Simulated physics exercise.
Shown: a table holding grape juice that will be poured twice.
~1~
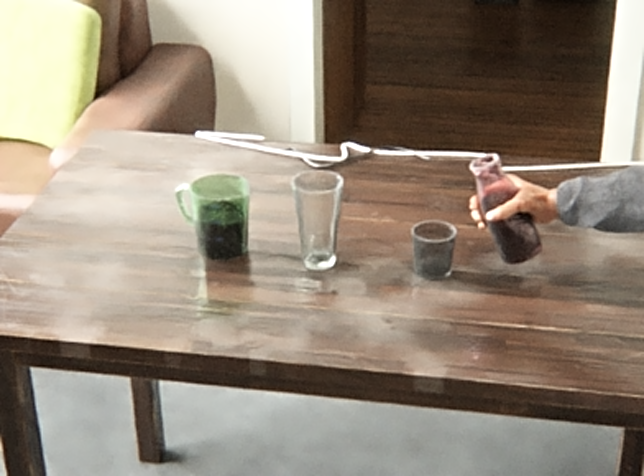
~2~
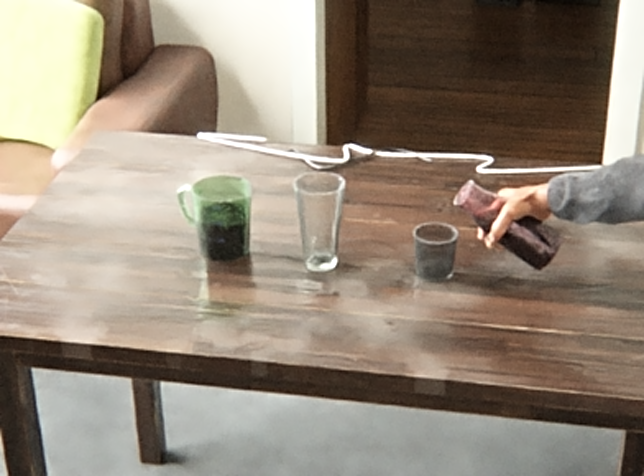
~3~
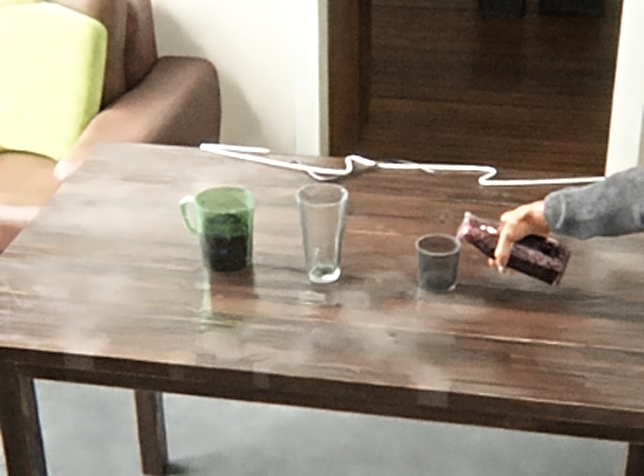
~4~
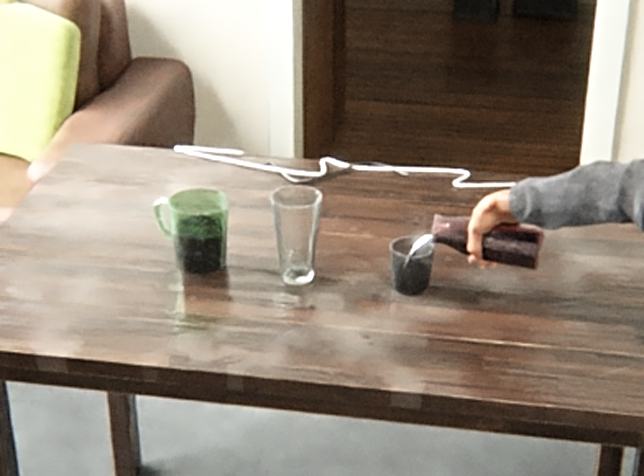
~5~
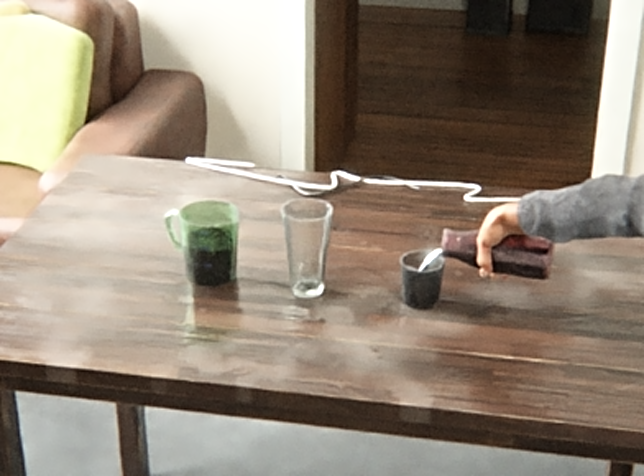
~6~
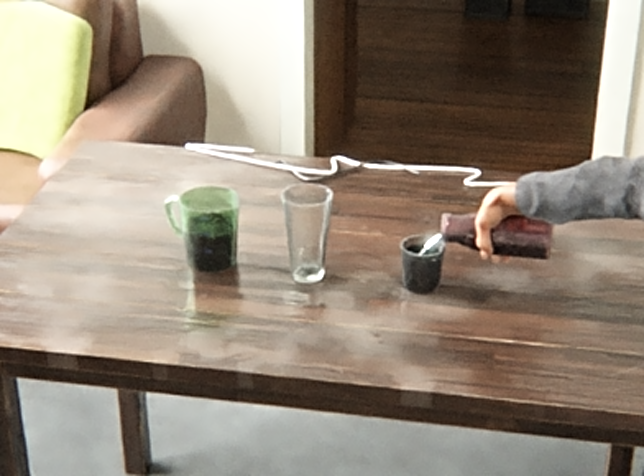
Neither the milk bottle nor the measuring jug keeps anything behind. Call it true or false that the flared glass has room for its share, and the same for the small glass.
Verdict: For the flared glass, true; for the small glass, false.
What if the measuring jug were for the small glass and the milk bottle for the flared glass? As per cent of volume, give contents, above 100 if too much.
The first would be asked to take around 160 per cent of its volume, the second around 70 per cent.
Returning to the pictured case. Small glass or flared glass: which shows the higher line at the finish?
The left one.
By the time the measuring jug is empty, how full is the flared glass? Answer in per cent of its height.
My estimate is 85 percent.
Shortly, the small glass is full to the brim, some went over its rim.
At the finish, the flared glass is about three quarters full; the small glass is full to the brim, some went over its rim.
